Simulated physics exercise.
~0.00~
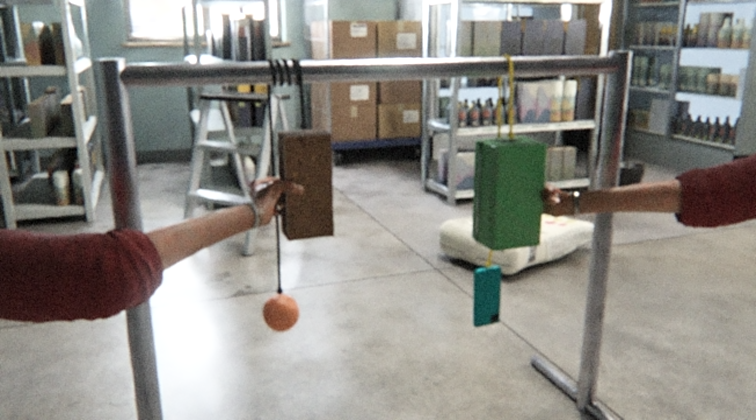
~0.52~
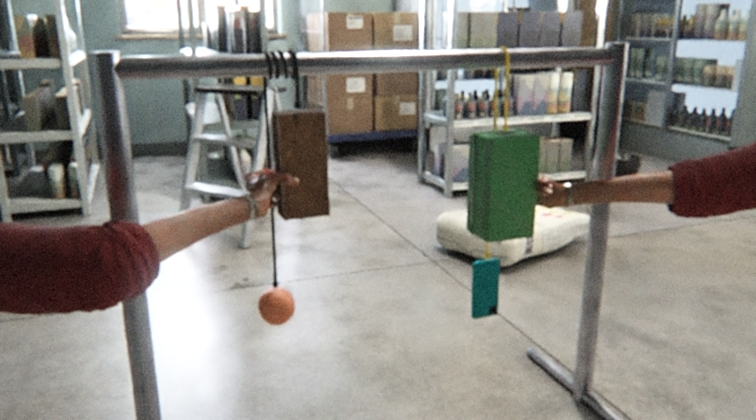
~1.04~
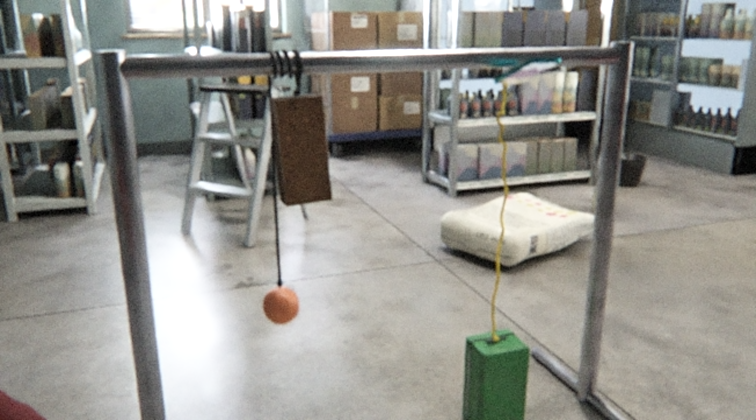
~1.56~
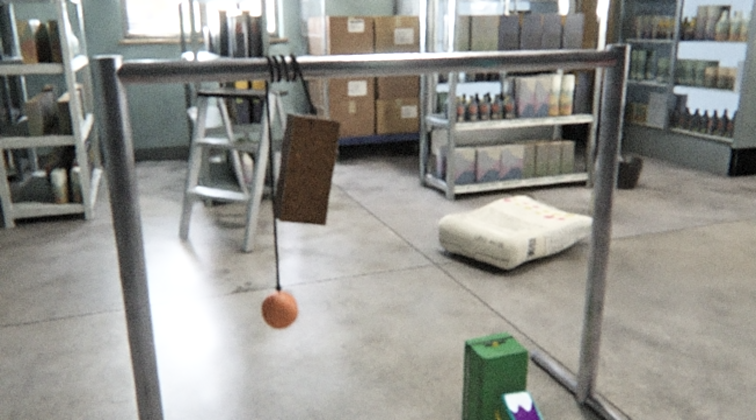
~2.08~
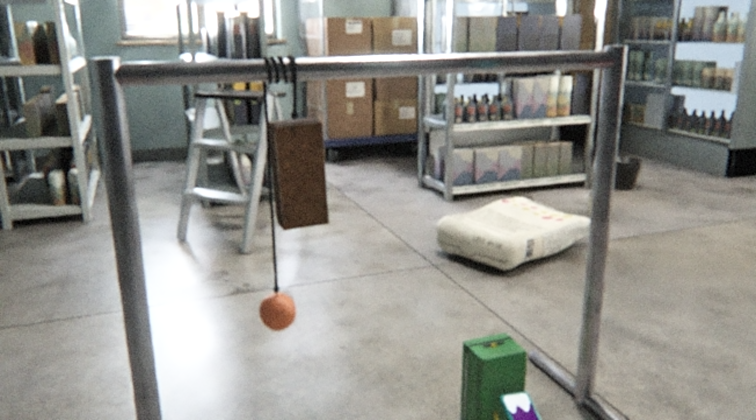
A brown brick and a green case hang from a metal rail on thin cords, steadied by a hand on each side, with an orange ball dangling below the brick and a teal phone below the case. The brick rises slightly, and then both hands let go and draw away. The green case drops to the floor, pulling its yellow cord down while the phone is carried up to the rail. The phone then comes off and lands beside the case. The brick sways a little on its wrapped black cord and stays hanging, the orange ball still beneath it.
